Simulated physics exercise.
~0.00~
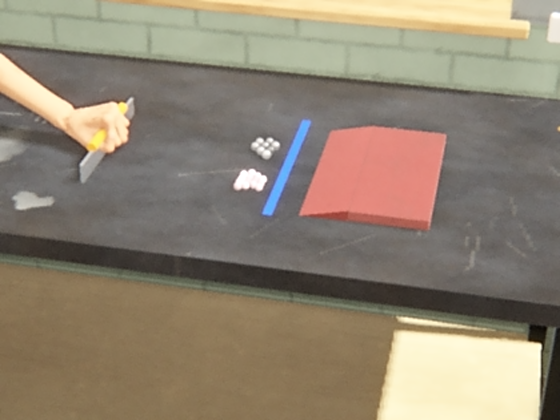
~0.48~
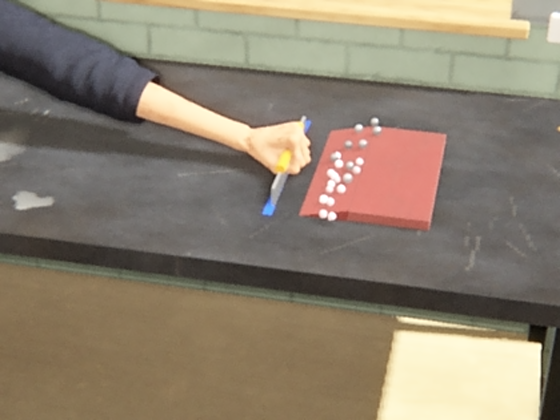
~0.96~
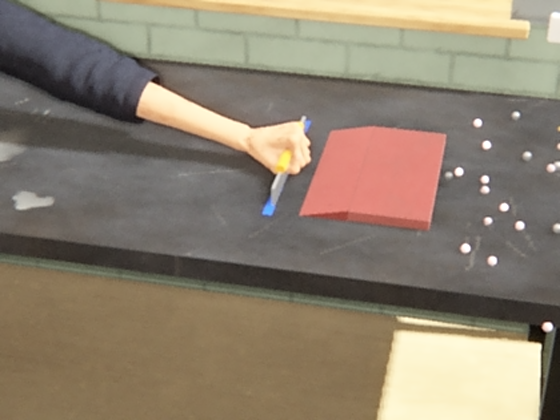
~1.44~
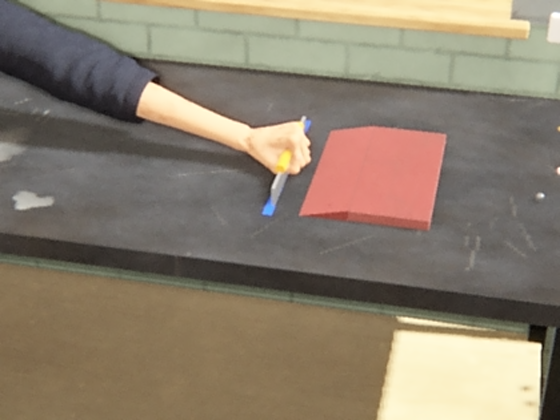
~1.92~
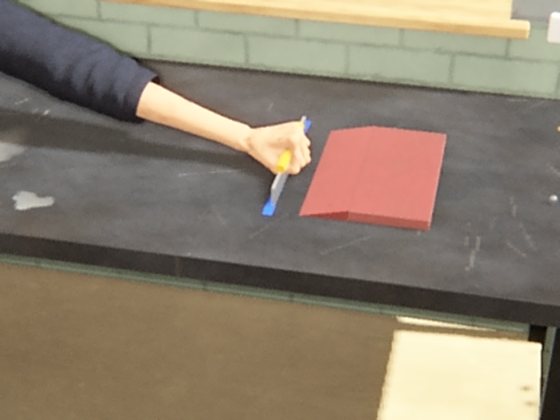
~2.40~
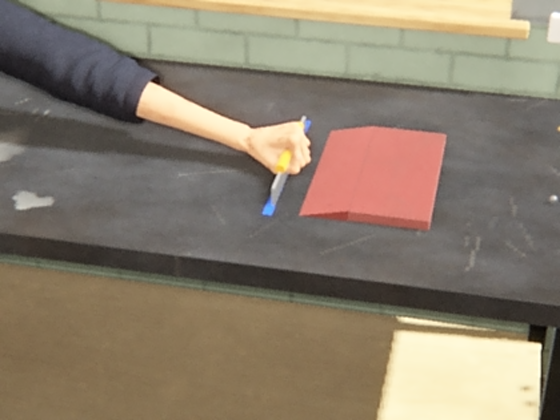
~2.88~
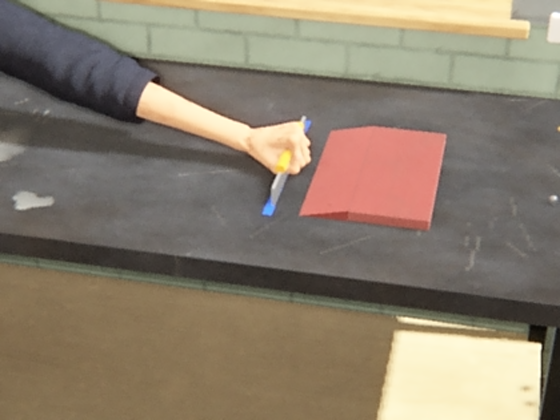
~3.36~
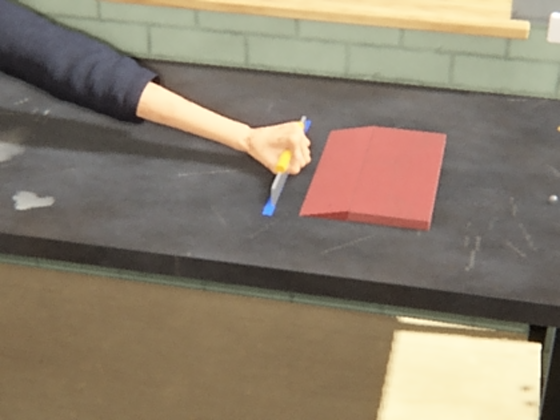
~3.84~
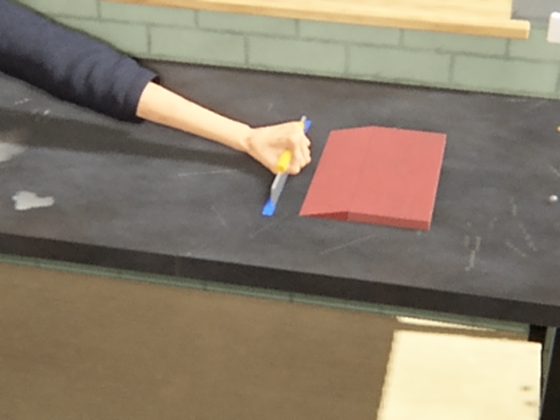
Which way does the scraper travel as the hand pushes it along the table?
The scraper moves to the right, towards the red ramp, and stops at the blue tape.
